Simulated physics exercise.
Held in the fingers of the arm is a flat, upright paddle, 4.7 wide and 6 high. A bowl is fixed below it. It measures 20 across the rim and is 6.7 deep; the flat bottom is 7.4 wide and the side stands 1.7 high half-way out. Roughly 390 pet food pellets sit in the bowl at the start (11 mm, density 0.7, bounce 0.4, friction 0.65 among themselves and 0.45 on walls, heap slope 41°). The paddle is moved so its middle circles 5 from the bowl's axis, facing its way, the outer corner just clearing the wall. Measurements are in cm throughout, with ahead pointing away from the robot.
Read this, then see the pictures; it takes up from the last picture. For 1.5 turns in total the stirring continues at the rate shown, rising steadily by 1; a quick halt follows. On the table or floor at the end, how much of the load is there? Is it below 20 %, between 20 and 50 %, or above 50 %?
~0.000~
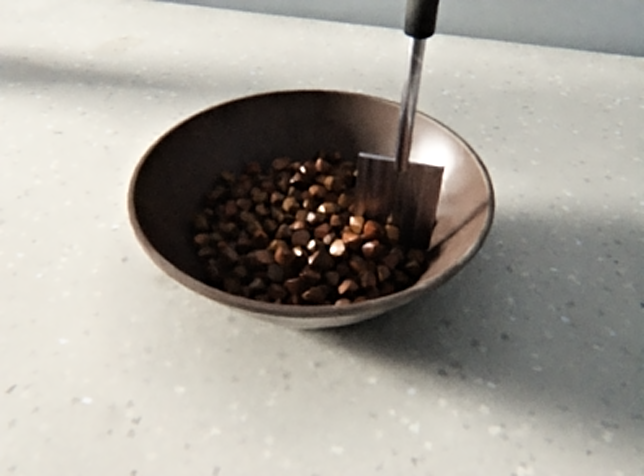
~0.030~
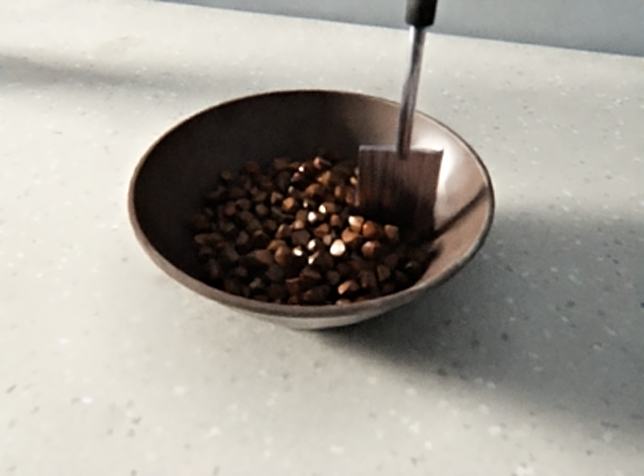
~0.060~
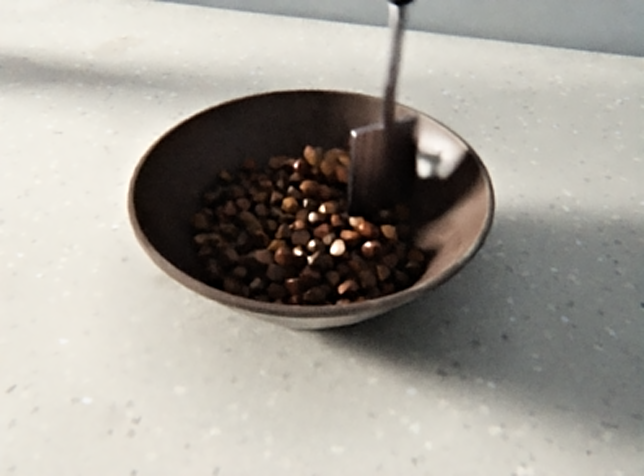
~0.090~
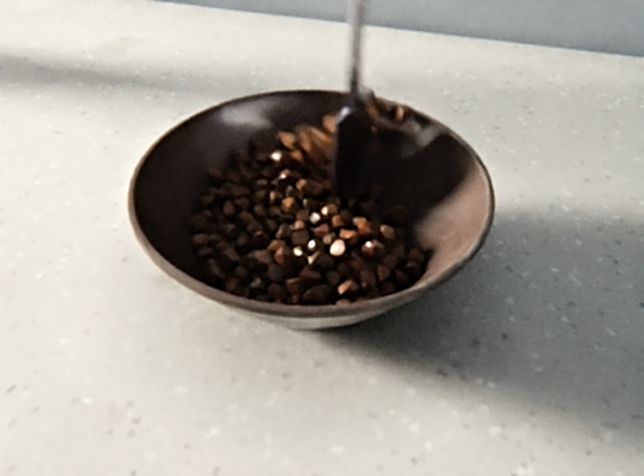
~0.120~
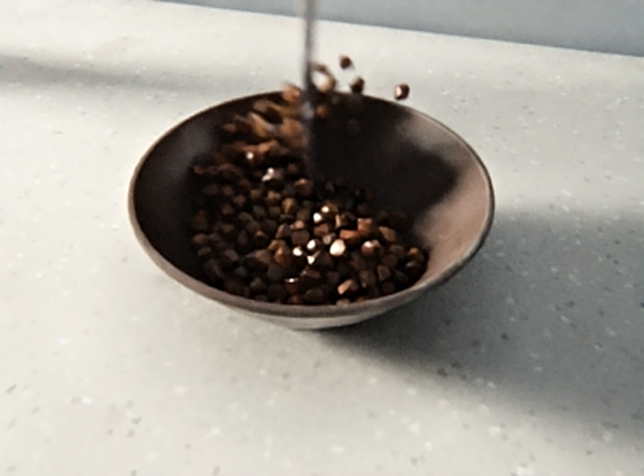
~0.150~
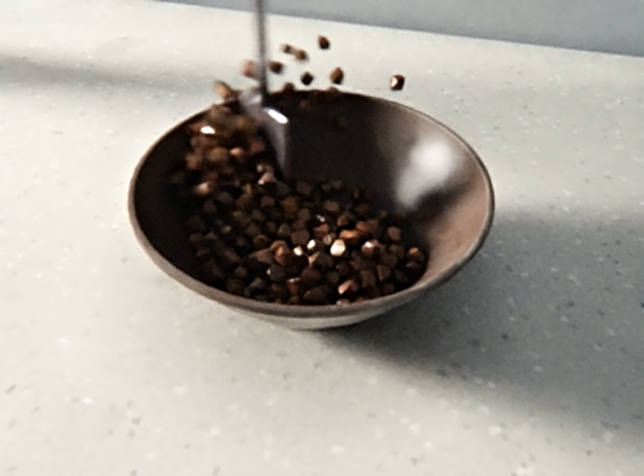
Between 20 and 50 %.
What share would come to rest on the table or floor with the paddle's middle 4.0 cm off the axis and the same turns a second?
That would give close to 30 per cent.
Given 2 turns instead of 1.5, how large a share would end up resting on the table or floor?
About 35 per cent.
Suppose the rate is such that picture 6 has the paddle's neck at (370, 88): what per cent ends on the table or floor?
Some 10 %.
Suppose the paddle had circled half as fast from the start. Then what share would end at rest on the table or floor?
It would come to around 10 percent.
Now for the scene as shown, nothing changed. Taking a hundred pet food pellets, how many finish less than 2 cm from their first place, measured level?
Estimate: 40 per cent.
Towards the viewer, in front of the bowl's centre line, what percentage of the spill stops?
My reading is roughly 60 per cent.
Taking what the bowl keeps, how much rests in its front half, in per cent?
Roughly 50 per cent.
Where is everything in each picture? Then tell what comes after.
Paddle neck at (405, 137), 0° round; upper third of the load around (310, 220), from x 200 to 425, top at y 155; 394 in the bowl, in the first picture.
Paddle neck at (406, 125), 12° round; upper third of the load around (316, 213), from x 200 to 425, top at y 155, in the second picture.
Paddle neck at (390, 100), 43° round; upper third of the load around (316, 195), from x 200 to 415, top at y 145, in the third picture.
Paddle neck at (354, 82), 76° round; upper third of the load around (306, 178), from x 200 to 415, top at y 95, in the fourth picture.
Paddle neck at (308, 76), 108° round; upper third of the load around (284, 173), from x 200 to 415, top at y 65; 393 in the bowl, 1 in flight or on the tool, in the fifth picture.
Paddle neck at (263, 82), 140° round; upper third of the load around (251, 173), from x 175 to 415, top at y 45; 387 in the bowl, 7 in flight or on the tool, in the sixth picture.
After 0.29 s, 292° round, highest piece 12 above the table; 342 in the bowl, 10 on the table or floor, 42 in flight or on the tool.
After 0.43 s, 83° round, highest piece 10 above the table; 296 in the bowl, 60 on the table or floor, 38 in flight or on the tool.
After 0.70 s, 180° round, highest piece 5 above the table; 287 in the bowl, 107 on the table or floor.
After 1.40 s, 180° round, highest piece 5 above the table; 287 in the bowl, 107 on the table or floor.
At rest, 287 in the bowl, 107 on the table or floor. That is 27 % on the table or floor.
